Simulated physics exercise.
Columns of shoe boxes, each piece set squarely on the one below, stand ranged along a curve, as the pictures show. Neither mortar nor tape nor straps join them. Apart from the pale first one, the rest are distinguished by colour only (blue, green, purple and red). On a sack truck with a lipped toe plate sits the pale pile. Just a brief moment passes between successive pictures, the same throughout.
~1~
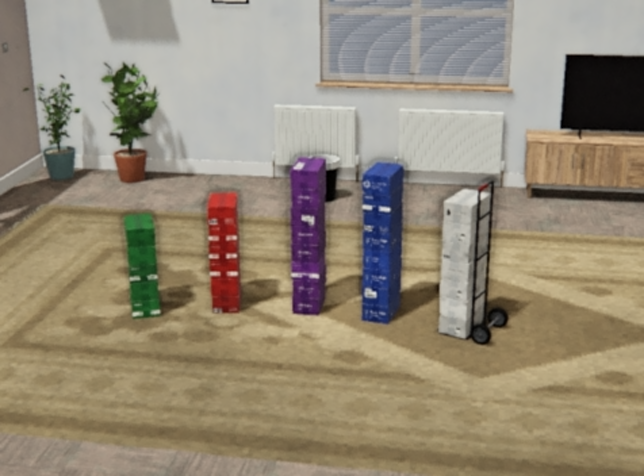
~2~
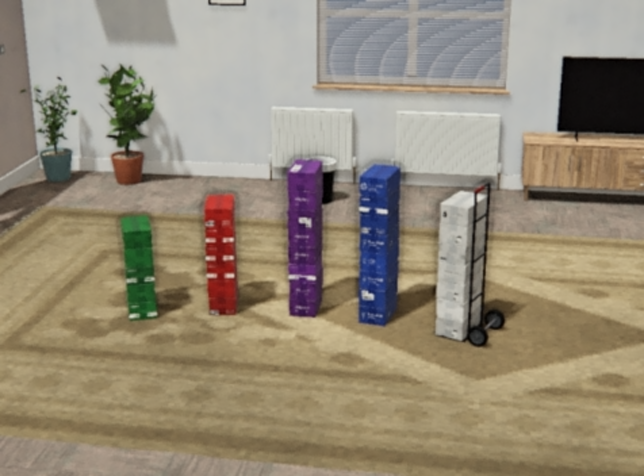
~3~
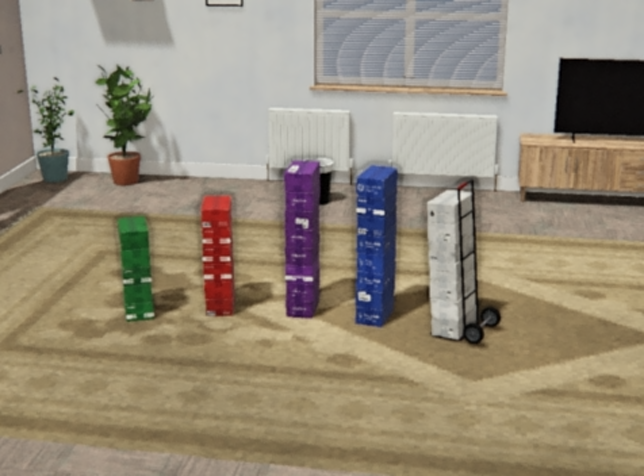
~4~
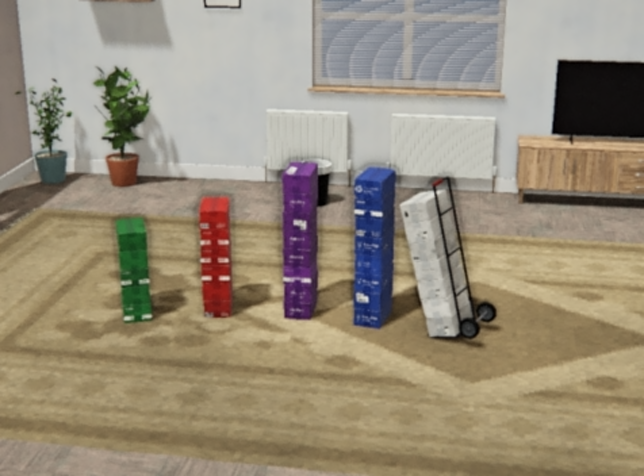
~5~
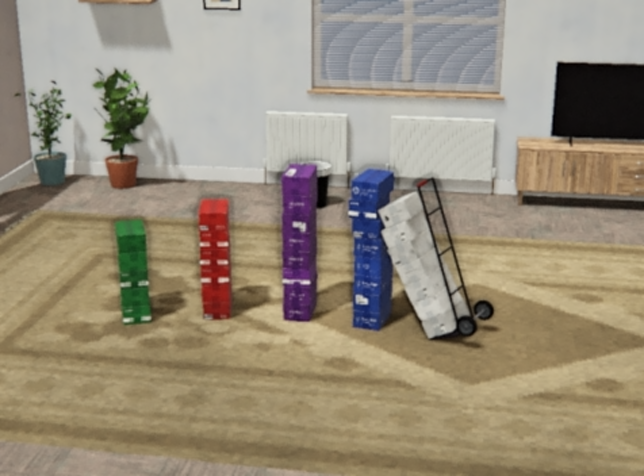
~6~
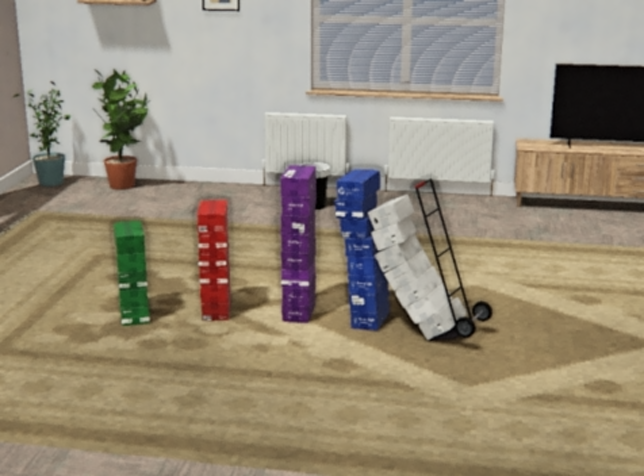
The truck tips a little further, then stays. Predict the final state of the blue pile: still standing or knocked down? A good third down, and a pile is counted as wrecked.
Knocked down.
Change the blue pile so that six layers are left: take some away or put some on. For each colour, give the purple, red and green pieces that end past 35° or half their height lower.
The end counts by colour are purple 8, red 6 and green 4.
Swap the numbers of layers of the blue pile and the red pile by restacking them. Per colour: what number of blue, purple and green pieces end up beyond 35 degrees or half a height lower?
Once things settle, you'd count blue 6, purple 8, green 4 down.
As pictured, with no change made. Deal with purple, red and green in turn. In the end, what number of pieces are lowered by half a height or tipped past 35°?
For purple it's 8, for red it's 6 and for green it's 4.
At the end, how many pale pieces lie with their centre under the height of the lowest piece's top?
That would be 5 in total.
Shortly afterwards, 7 of the pale pile down; 8 of the 8 blue boxes down (8 of 27 in all colours); top blue box tilted well over, about its own height lower; top purple box tilted clearly, half its height lower.
Next, 6 of the pale pile down; 8 of the 8 blue boxes down (23 of 27 in all colours); top blue box on its side; top green box tilted clearly, half its height lower.
In the end, 6 of the pale pile down; 8 of the 8 blue boxes down (26 of 27 in all colours); top blue box upside down; top green box upside down. From the last view, middles, top blue box near (202, 268).
